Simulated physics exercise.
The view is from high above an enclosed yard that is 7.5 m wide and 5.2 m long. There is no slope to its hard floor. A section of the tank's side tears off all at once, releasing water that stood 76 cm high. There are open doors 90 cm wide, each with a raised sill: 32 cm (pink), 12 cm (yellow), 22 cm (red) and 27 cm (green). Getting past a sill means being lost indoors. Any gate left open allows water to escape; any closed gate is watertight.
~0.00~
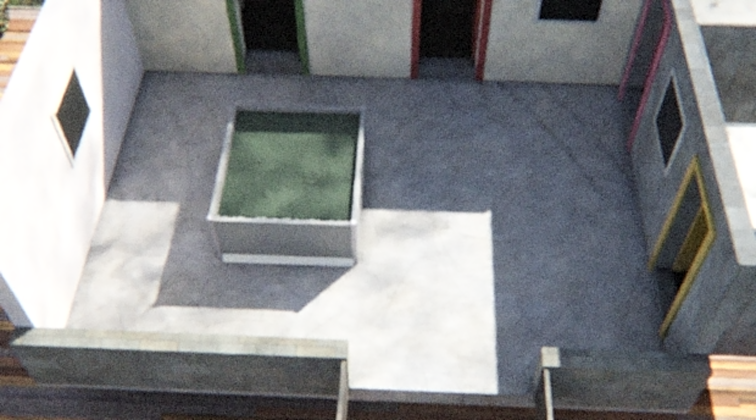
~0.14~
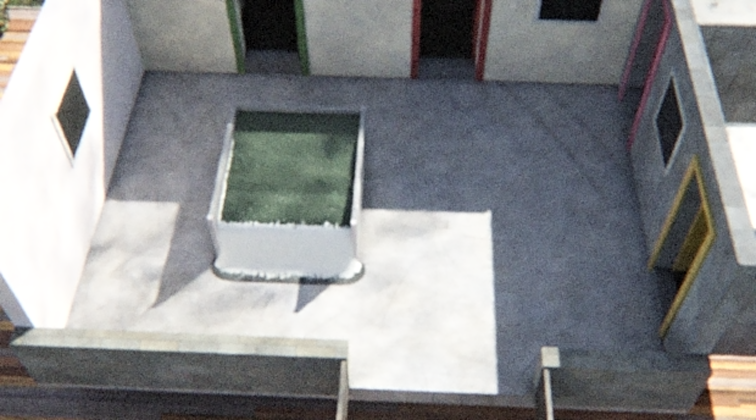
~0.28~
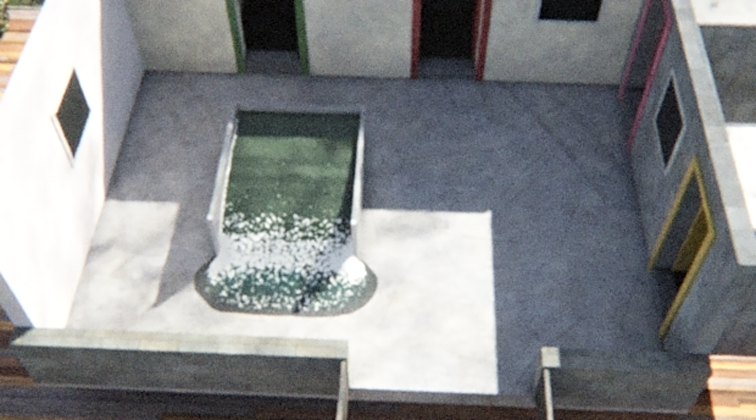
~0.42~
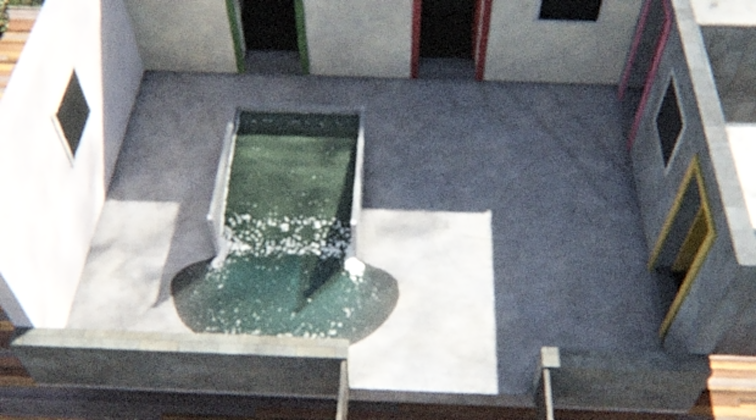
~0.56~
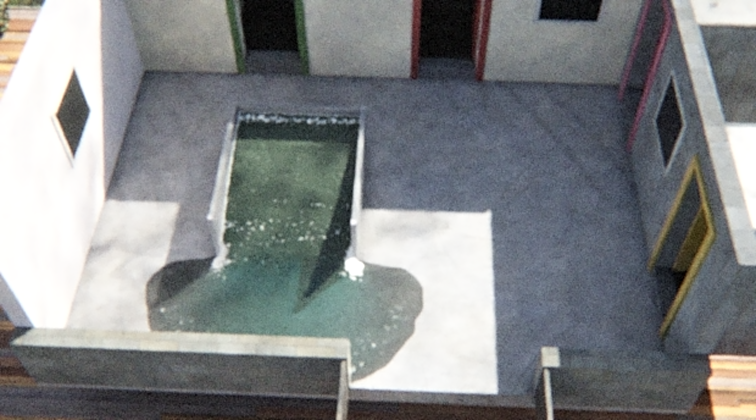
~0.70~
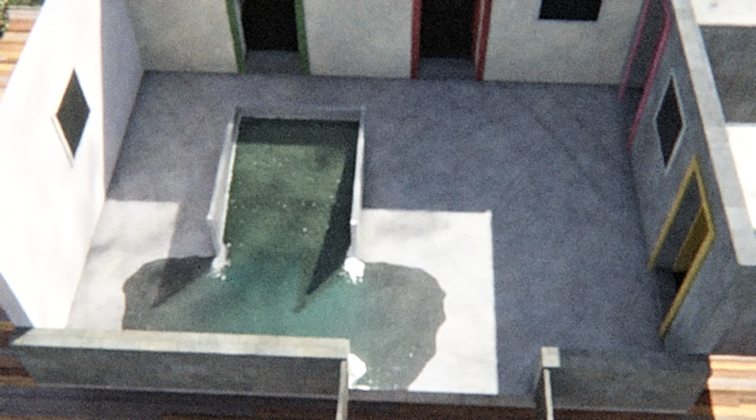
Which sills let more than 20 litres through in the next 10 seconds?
In order: Pink door: Limit unbroken, yellow door: Limit unbroken, red door: Limit unbroken, green door: Limit unbroken.
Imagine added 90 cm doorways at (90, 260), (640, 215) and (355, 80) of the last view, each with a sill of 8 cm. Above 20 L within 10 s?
So, in the order given, it's beyond the mark, then shy of the mark, then shy of the mark.
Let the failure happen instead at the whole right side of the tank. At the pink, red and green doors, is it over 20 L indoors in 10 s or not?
Note: Pink short of the mark, red short of the mark, green short of the mark.
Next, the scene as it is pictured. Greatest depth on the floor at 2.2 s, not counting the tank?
Depth max: Approx. 48 cm.
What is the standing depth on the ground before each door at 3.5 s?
Depths in cm: Pink 0, yellow 15, red 0, green 0.
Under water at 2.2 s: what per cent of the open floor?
Covered: Roughly 30 %.
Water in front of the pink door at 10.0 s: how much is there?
The depth there is around 9.0 cm.
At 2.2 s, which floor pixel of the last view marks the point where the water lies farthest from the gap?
I'd put it near pixel (617, 380) of the last picture.
After 1.4 s water covers 20 % of the floor and is deepest (51 cm) near (276, 353); pink door not reached, yellow door not reached, red door not reached, green door not reached.
After 2.2 s water covers 30 % of the floor and is deepest (48 cm) near (71, 357); pink door not reached, yellow door not reached, red door not reached, green door not reached.
After 3.5 s water covers 60 % of the floor and is deepest (27 cm) near (71, 357); pink door not reached, yellow door 15 cm at the sill, 3 L in, red door not reached, green door not reached.
After 6.0 s water covers 85 % of the floor and is deepest (18 cm) near (144, 74); pink door 4 cm at the sill, 0 L in, yellow door 9 cm at the sill, 9 L in, red door 3 cm at the sill, 0 L in, green door 12 cm at the sill, 0 L in.
After 10.0 s water covers 95 % of the floor and is deepest (10 cm) near (621, 215); pink door 9 cm at the sill, 0 L in, yellow door 3 cm at the sill, 9 L in, red door 8 cm at the sill, 0 L in, green door 6 cm at the sill, 0 L in.
